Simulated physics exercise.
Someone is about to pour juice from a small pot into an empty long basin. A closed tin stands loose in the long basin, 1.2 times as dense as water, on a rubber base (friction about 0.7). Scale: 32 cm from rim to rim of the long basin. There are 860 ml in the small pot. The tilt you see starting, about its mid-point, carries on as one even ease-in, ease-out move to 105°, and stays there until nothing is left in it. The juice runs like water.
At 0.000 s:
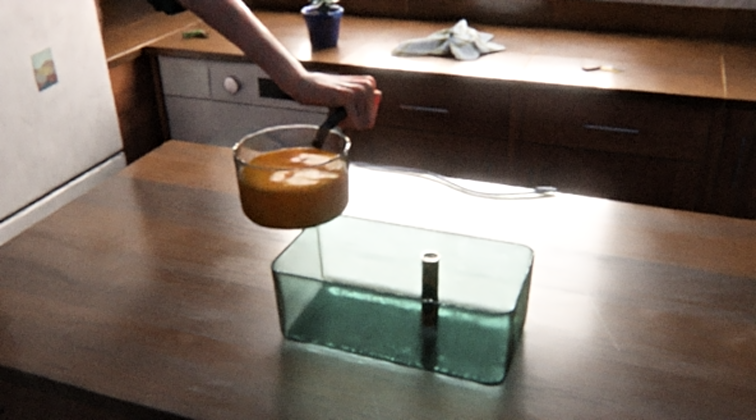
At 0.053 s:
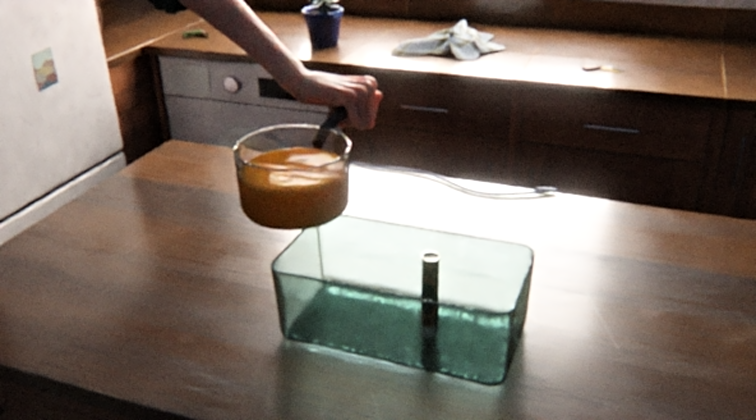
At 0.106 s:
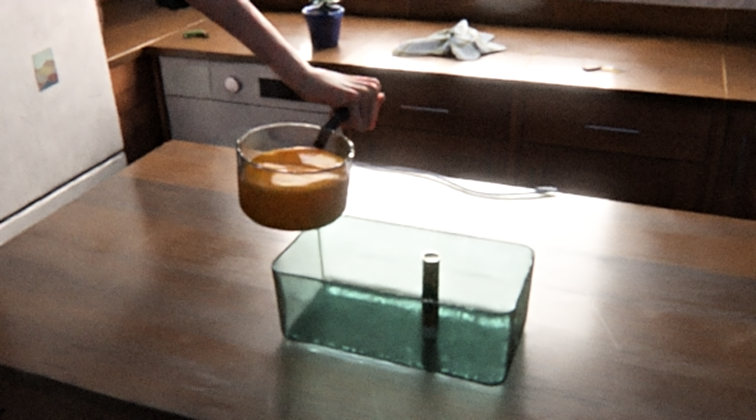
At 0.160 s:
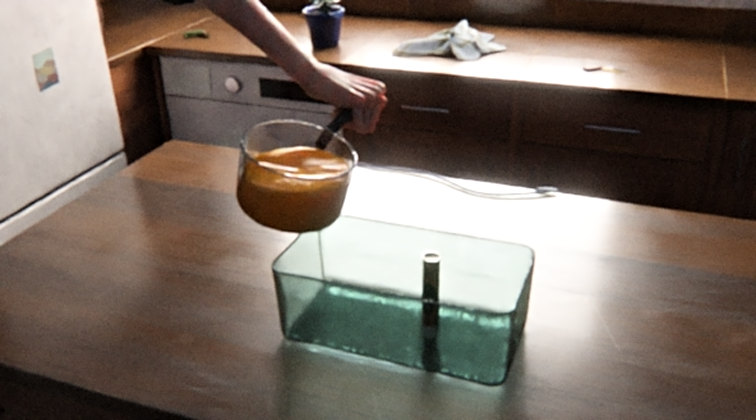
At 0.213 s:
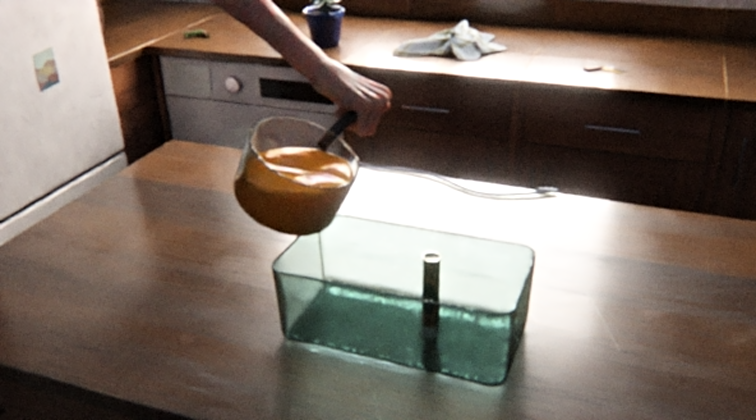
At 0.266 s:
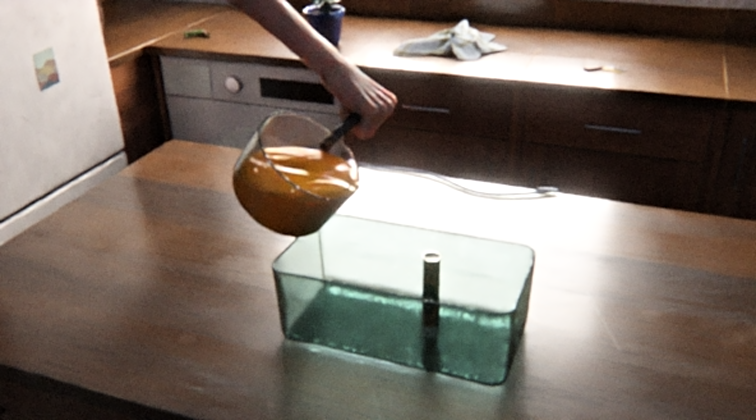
In a kitchen, a hand steadily tilts a glass pot of orange juice above a green basin.
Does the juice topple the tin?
The tin stays up.
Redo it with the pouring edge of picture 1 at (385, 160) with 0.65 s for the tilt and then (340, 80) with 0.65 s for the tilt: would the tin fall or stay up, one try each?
First it topples; then it falls.
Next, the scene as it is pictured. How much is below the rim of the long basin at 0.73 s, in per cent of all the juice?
About 86 per cent.
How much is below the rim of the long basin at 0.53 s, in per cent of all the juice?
Some 38 per cent.
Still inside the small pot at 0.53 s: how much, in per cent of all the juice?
Near 36 in a hundred.
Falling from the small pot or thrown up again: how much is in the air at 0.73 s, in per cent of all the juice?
Near 4 in a hundred.
After 0.53 s the tilt is 97° and 36 per cent is still to pour; the tin stands where it began.
After 0.73 s the tilt is 105° and 9 per cent is still to pour; the tin stands where it began.
After 0.93 s the tilt is 105° and 1 per cent is still to pour; the tin stands where it began.
After 1.15 s the tilt is 105° and 0 per cent is still to pour; the tin stands where it began.
In the end the tin stands where it began.
